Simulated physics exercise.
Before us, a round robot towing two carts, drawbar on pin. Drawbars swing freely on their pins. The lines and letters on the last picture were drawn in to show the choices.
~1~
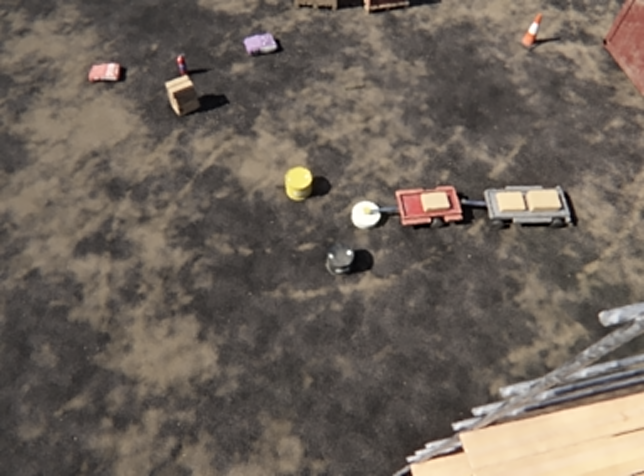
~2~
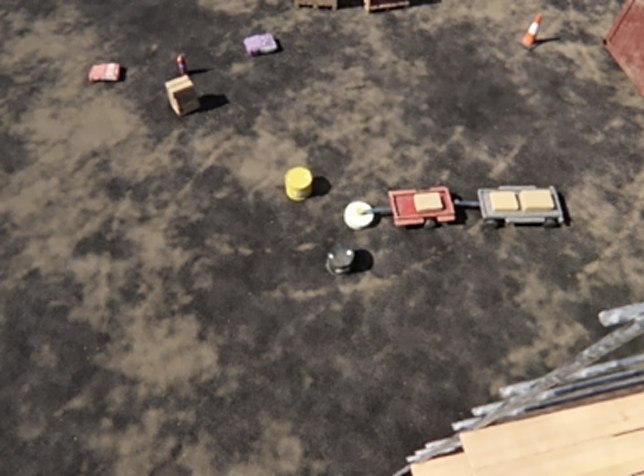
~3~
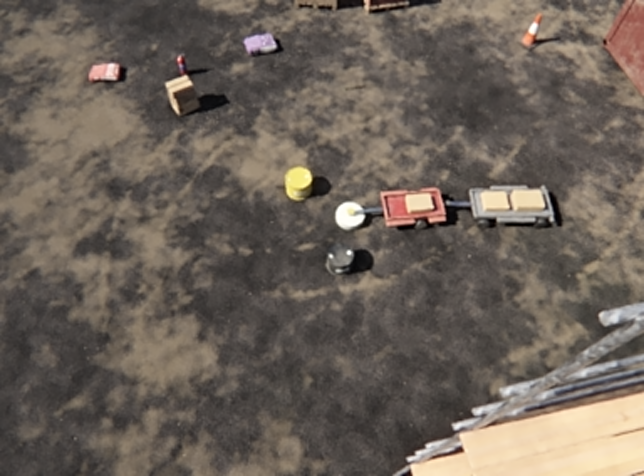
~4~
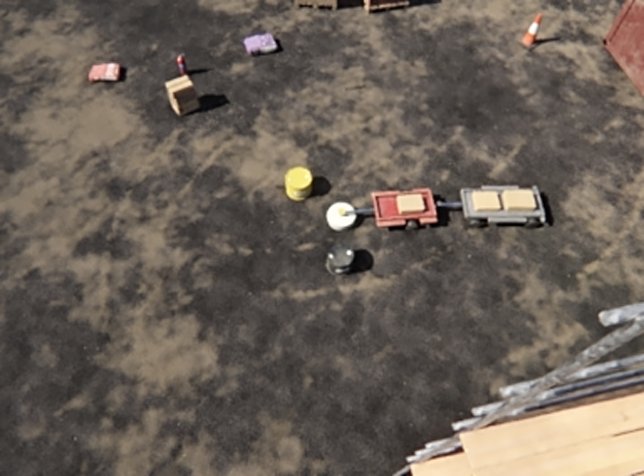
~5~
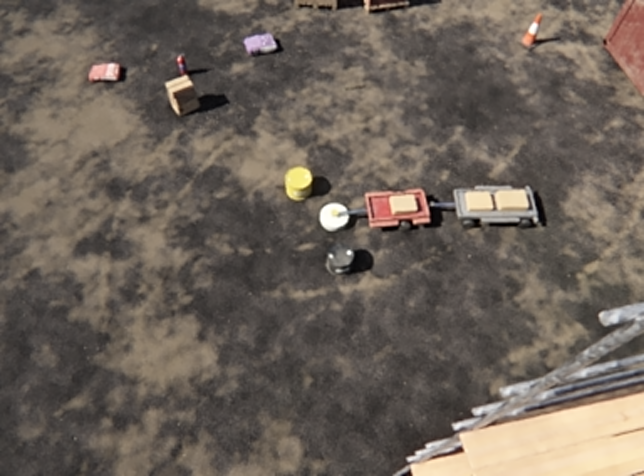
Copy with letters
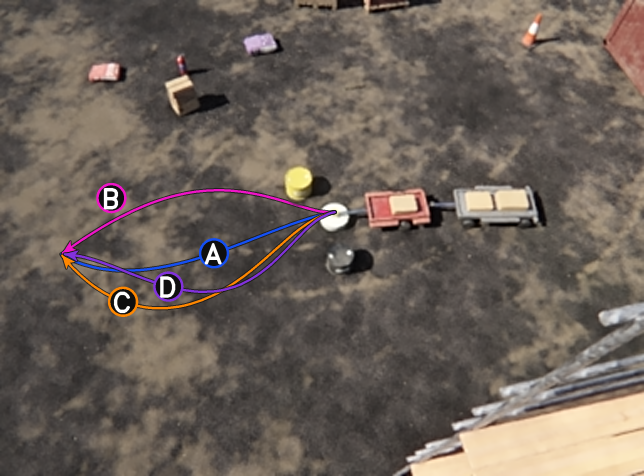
We see a round white robot towing a red cart and a grey cart, both carrying tan blocks, slowly leftward across stained dark ground, moving into the space between a yellow tub and a black tub that stay still.
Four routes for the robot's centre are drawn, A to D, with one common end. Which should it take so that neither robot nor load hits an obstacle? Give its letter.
The robot should drive A.
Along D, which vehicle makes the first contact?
It is the red cart.
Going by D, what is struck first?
The black tub.
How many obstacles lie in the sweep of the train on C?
It touches one.
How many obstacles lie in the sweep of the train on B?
In all, one.
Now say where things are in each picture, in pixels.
In the first frame, grey cart (527, 203); yellow tub (299, 190); black tub (340, 264).
In the second frame, robot (359, 215); red cart (422, 205); grey cart (520, 203); black tub (340, 264).
In the third frame, robot (350, 215); red cart (413, 206); grey cart (511, 203); black tub (340, 264).
In the fourth frame, robot (342, 215); red cart (404, 207); grey cart (502, 203); black tub (340, 264).
In the fifth frame, robot (335, 216); red cart (397, 207); grey cart (495, 203); black tub (340, 264); yellow tub (299, 190).
On the marked copy, A from (335, 212) via (203, 257) to (61, 254); B from (335, 212) via (196, 192) to (63, 253); C from (335, 212) via (202, 300) to (62, 255); D from (335, 212) via (213, 291) to (65, 254).
With A. Early on, robot (243, 247), last cart (401, 208).
Further on, robot (145, 273), last cart (310, 227).
At the end, robot (65, 258), last cart (231, 248); nothing has been touched.
As for the rest, B meets the yellow tub; C meets the black tub; D meets the black tub.
